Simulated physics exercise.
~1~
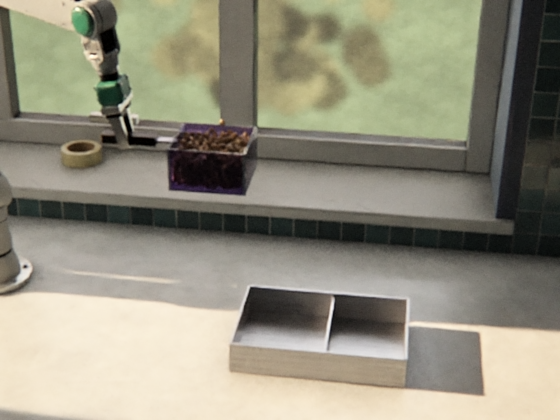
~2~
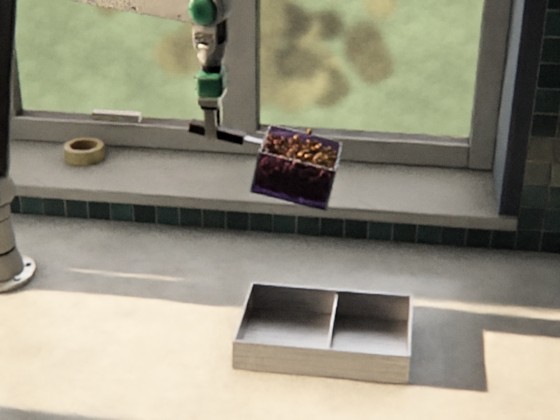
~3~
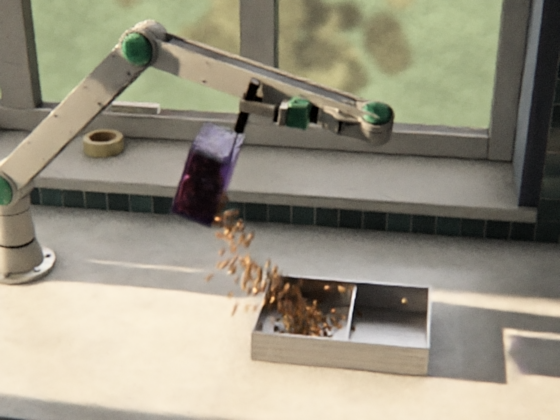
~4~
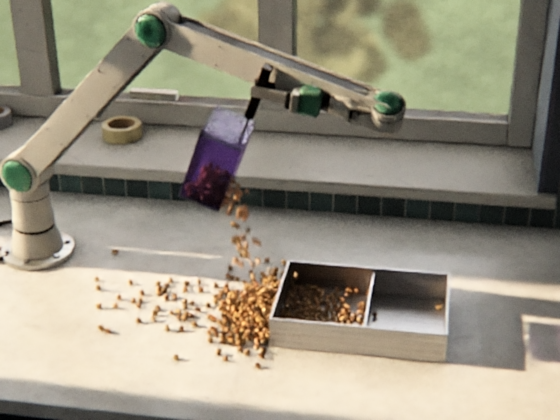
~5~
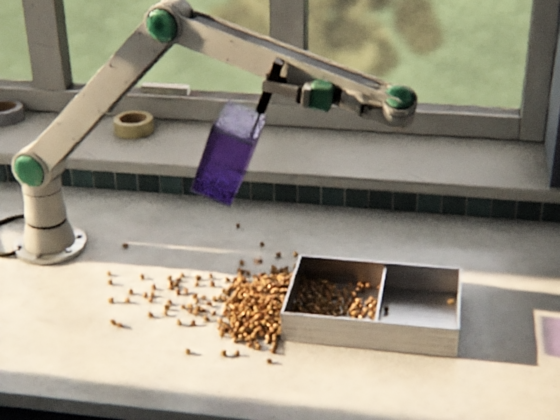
On a sunlit counter by a window, a robot arm tips dried beans from a purple box, most spilling beside a divided tray.
